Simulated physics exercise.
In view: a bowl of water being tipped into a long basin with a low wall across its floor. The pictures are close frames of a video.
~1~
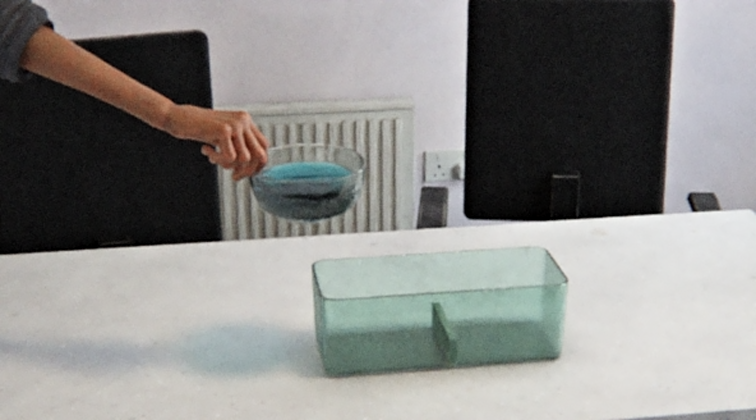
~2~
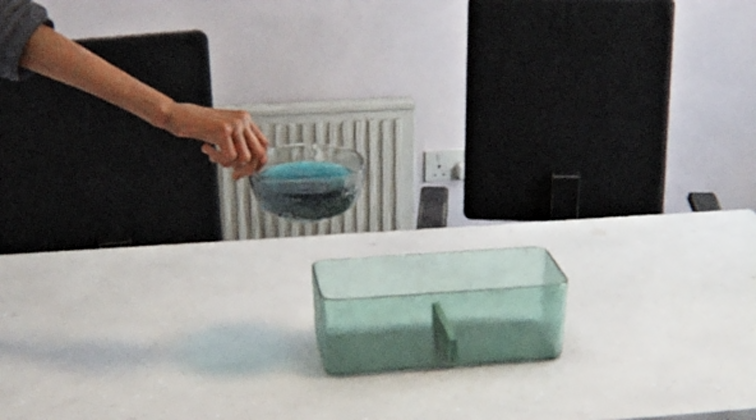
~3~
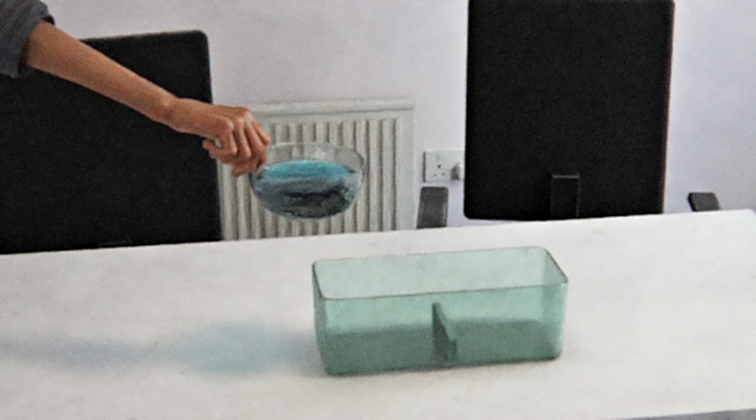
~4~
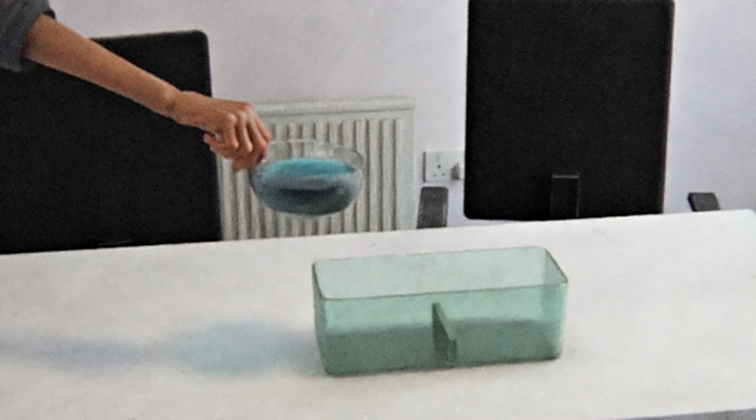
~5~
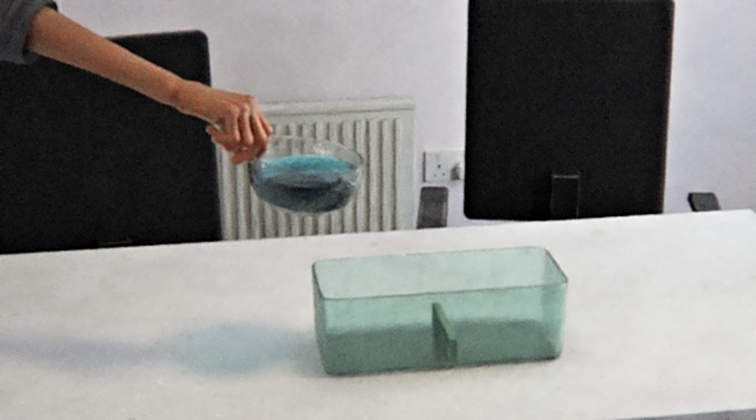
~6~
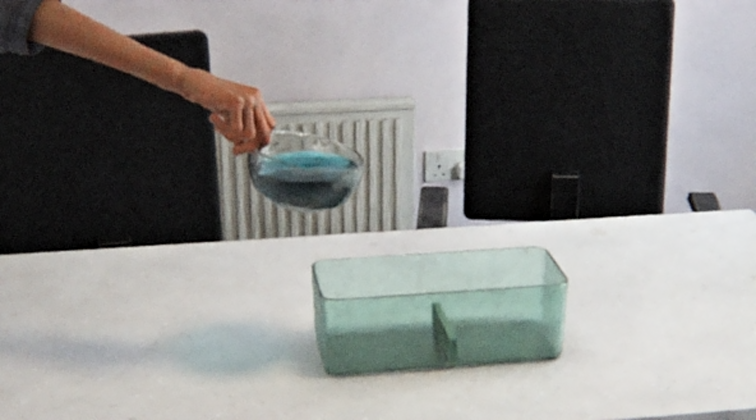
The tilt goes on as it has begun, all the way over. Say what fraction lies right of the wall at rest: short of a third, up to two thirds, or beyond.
It comes to between a third and two thirds.
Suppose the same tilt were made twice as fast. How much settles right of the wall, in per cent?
Roughly 70 in a hundred.
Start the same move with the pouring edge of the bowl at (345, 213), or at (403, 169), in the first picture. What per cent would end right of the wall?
The first gives 5 %, the second 90 %.
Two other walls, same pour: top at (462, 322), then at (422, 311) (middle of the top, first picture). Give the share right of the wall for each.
Roughly 15 per cent, and 85 per cent.
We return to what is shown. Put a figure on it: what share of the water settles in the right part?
About 55 per cent.
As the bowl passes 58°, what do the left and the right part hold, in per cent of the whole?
Left: 5 %. Right: 0 %.
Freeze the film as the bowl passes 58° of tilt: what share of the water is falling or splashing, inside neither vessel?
Some 30 per cent.
A moment on, the bowl is tipped part way and 64 per cent is still to pour, 3 is left of the wall and 0 right of it.
Next, the bowl is tipped on its side and 10 per cent is still to pour, 23 is left of the wall and 41 right of it.
Then the bowl is tipped on its side and 0 per cent is still to pour, 40 is left of the wall and 57 right of it.
Later the bowl is tipped on its side and 0 per cent is still to pour, 41 is left of the wall and 57 right of it.
Finally, 41 per cent lies left of the wall, 57 right of it and 2 outside.
